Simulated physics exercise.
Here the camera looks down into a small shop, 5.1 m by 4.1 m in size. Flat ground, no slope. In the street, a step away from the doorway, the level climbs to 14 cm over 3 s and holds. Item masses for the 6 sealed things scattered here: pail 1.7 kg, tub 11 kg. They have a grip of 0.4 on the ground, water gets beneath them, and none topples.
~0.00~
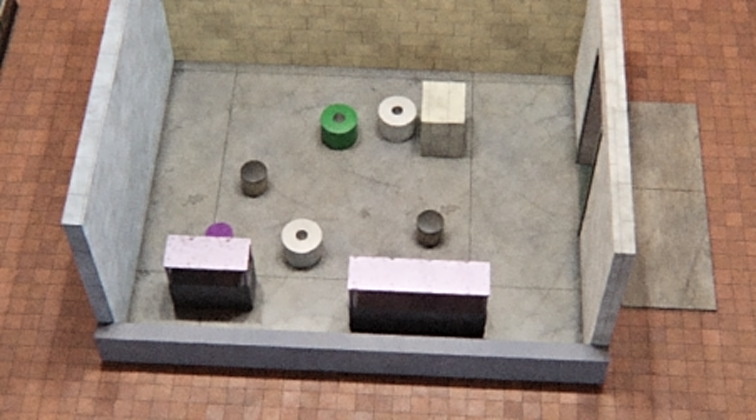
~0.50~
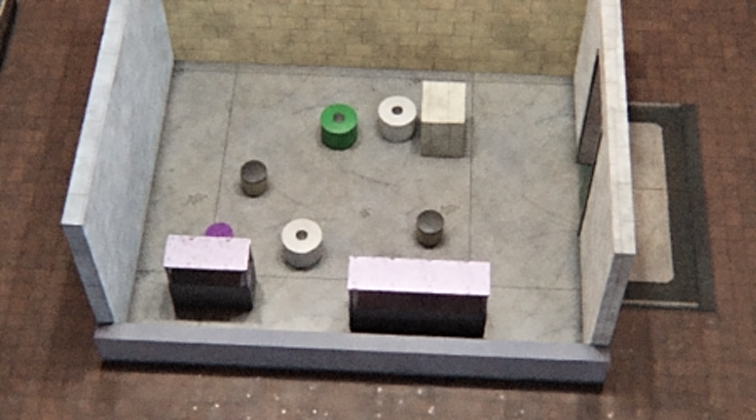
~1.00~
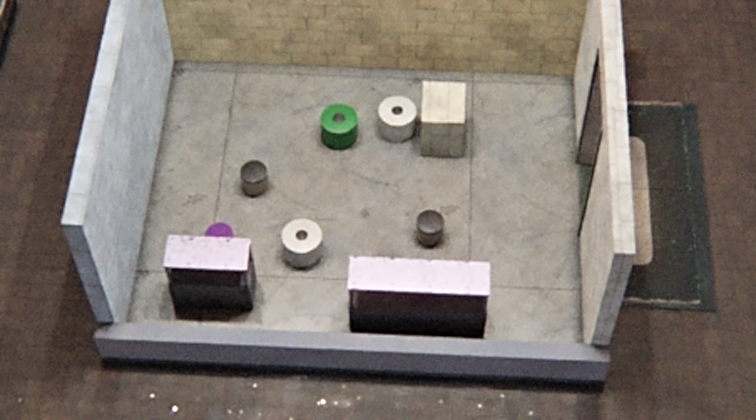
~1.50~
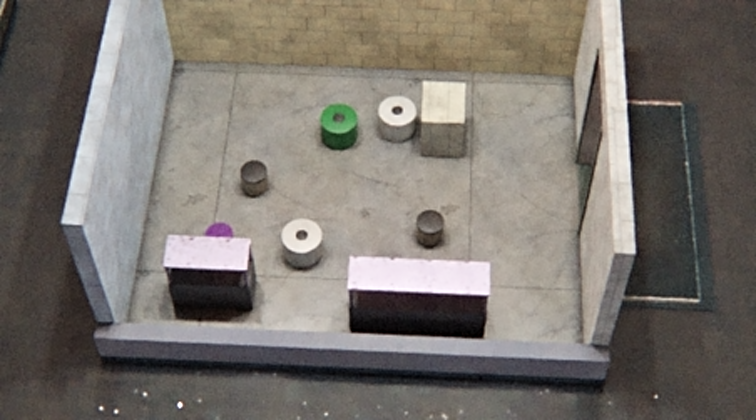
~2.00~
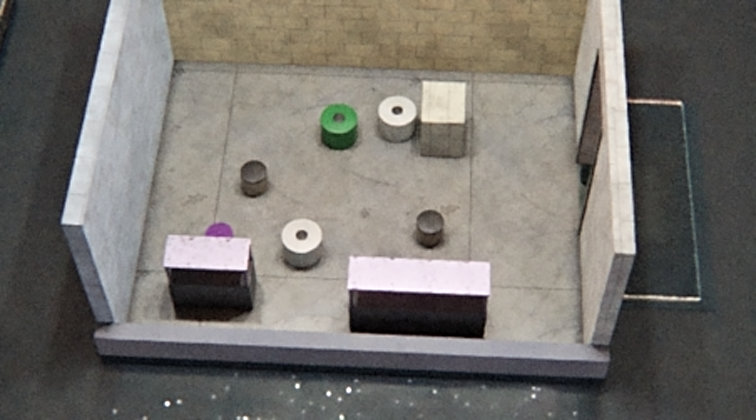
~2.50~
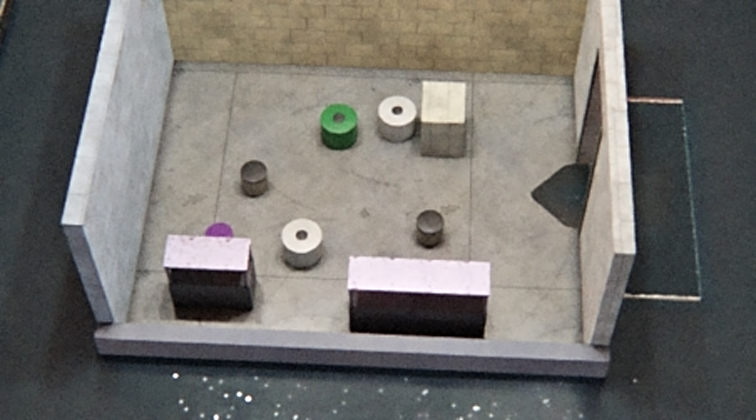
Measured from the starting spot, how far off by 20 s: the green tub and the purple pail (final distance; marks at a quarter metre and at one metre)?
Judging by where they end up, the green tub keeps its spot while the purple pail drifts a modest distance.
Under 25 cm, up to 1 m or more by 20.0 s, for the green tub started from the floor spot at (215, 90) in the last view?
Here it goes just a bit.
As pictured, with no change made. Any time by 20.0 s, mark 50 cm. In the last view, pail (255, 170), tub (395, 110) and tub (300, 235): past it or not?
First greater, then smaller, then smaller.
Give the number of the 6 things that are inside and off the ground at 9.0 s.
At that time, 2.
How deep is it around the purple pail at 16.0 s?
Roughly 6 cm at that moment.
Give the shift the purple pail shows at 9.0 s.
Shift: About 0 cm.
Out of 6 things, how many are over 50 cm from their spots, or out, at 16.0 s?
By my reckoning, 3.
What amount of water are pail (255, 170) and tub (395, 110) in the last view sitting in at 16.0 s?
Depths: Near 7 cm, then near 3 cm.
After 4.0 s the green tub is near (339, 118), 0.0 m from its start, aground; the purple pail is near (219, 234), 0.0 m from its start, aground; 0 afloat.
After 9.0 s the green tub is near (339, 118), 0.0 m from its start, aground; the purple pail is near (219, 234), 0.0 m from its start, aground; 2 afloat.
After 16.0 s the green tub is near (339, 118), 0.0 m from its start, aground; the purple pail is near (268, 216), 0.6 m from its start, afloat; 3 afloat.
After 20.0 s the green tub is near (339, 118), 0.0 m from its start, aground; the purple pail is near (159, 222), 0.7 m from its start, afloat; 4 afloat.
